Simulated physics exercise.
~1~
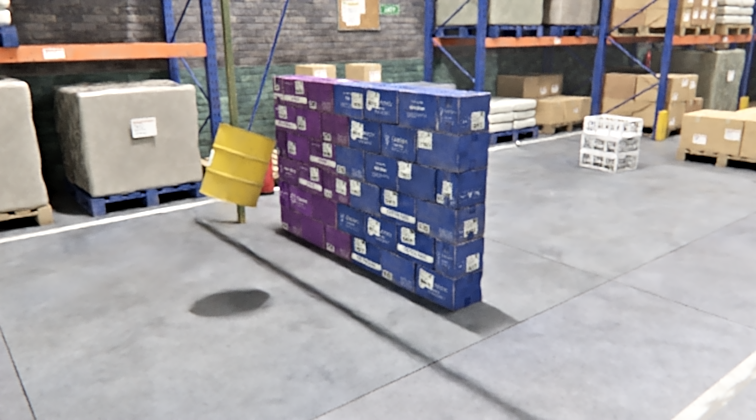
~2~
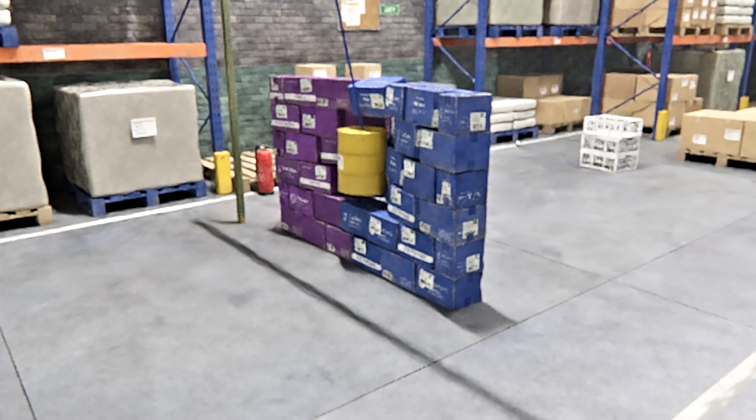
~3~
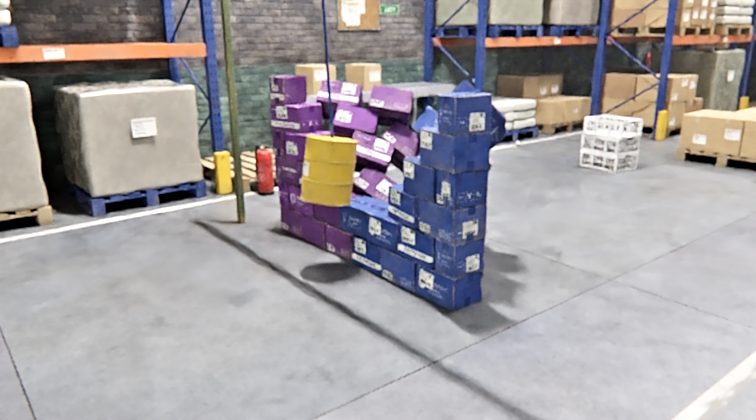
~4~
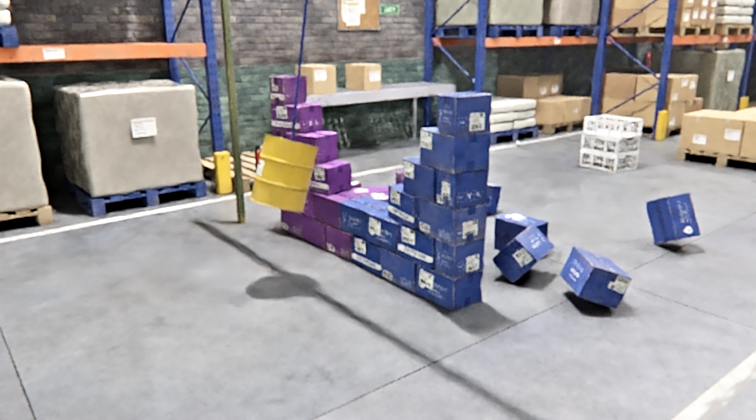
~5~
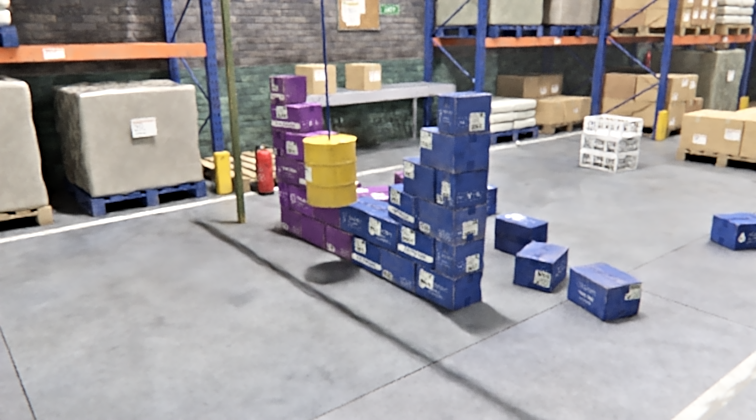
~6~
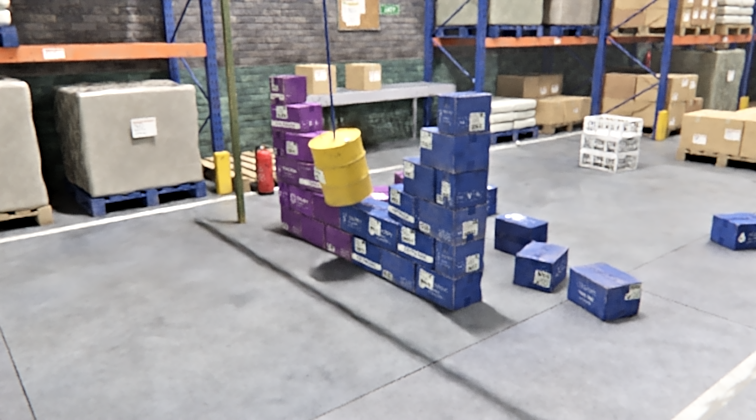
A hanging yellow drum swings into a box wall, knocking out its upper middle, and sways.
